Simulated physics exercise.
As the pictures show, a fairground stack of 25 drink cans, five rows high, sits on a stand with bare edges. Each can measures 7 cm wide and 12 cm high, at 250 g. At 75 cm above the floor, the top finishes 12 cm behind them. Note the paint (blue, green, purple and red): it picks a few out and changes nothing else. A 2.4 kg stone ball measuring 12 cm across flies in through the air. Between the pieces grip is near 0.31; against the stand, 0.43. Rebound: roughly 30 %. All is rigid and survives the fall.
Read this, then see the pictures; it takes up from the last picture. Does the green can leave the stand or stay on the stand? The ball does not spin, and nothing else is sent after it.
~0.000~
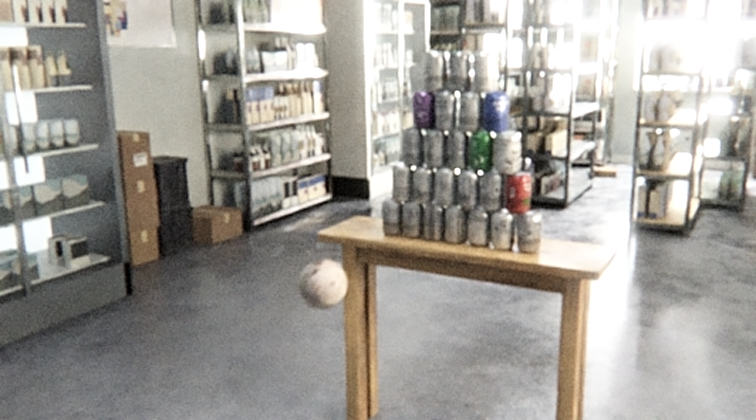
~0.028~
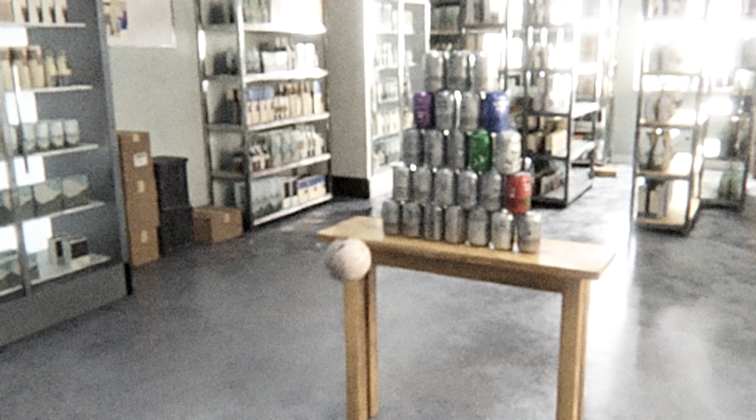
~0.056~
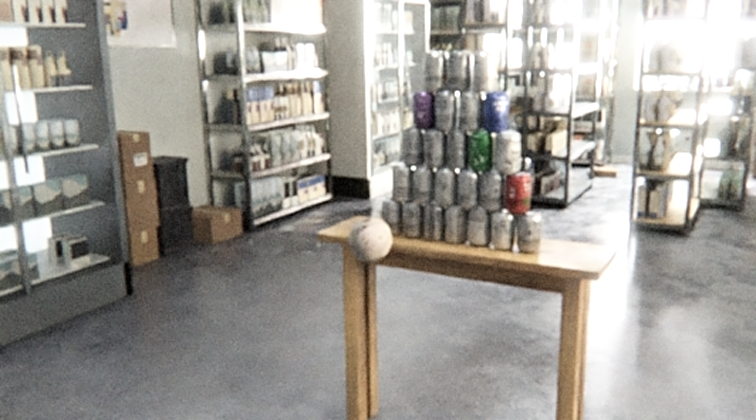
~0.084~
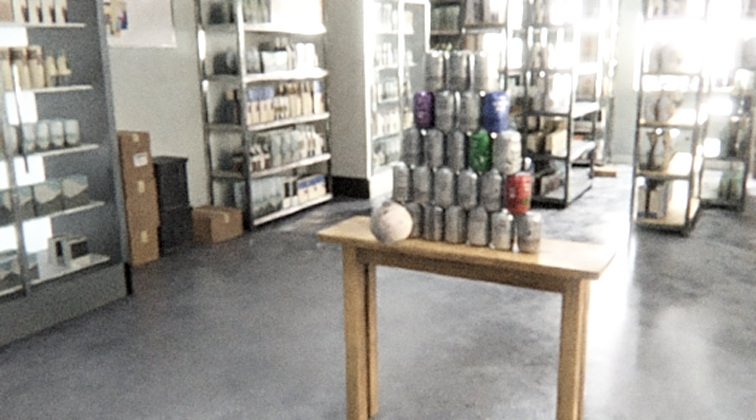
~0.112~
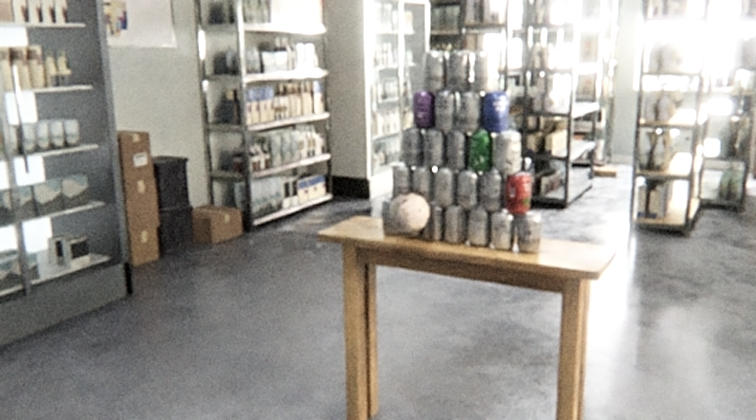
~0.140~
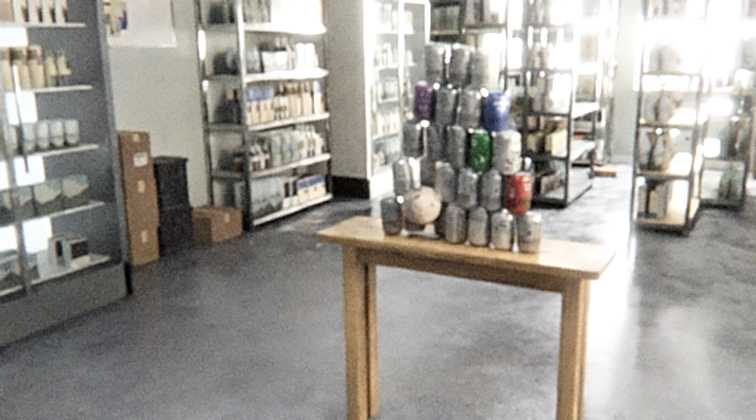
Outcome: It is left on the stand.
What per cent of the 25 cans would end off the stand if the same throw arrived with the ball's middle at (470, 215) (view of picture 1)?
It would then come to 60 per cent.
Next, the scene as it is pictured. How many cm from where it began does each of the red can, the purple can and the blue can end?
Start to finish, close to red 0, purple 150, blue 0 centimetres.
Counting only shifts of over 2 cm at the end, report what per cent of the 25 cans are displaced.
The shifted ones make up 60 per cent.
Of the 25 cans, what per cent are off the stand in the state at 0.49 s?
At that instant, 10 percent.
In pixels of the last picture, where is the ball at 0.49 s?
It should be near pixel (501, 287).
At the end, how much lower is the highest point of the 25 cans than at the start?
I'd put it at around 12 cm.
By 0.49 s, ball still moving; 3 of the 25 cans off the stand; green can unmoved; purple can upside down.
By 1.06 s, ball still moving; 13 of the 25 cans off the stand; green can unmoved; purple can tilted 32°, 1.03 m lower.
When it is over (1.7 s), ball rolling away; 13 of the 25 cans off the stand; green can unmoved; purple can on its side; red can unmoved. In pixels of the last frame, middles, green can near (482, 151).
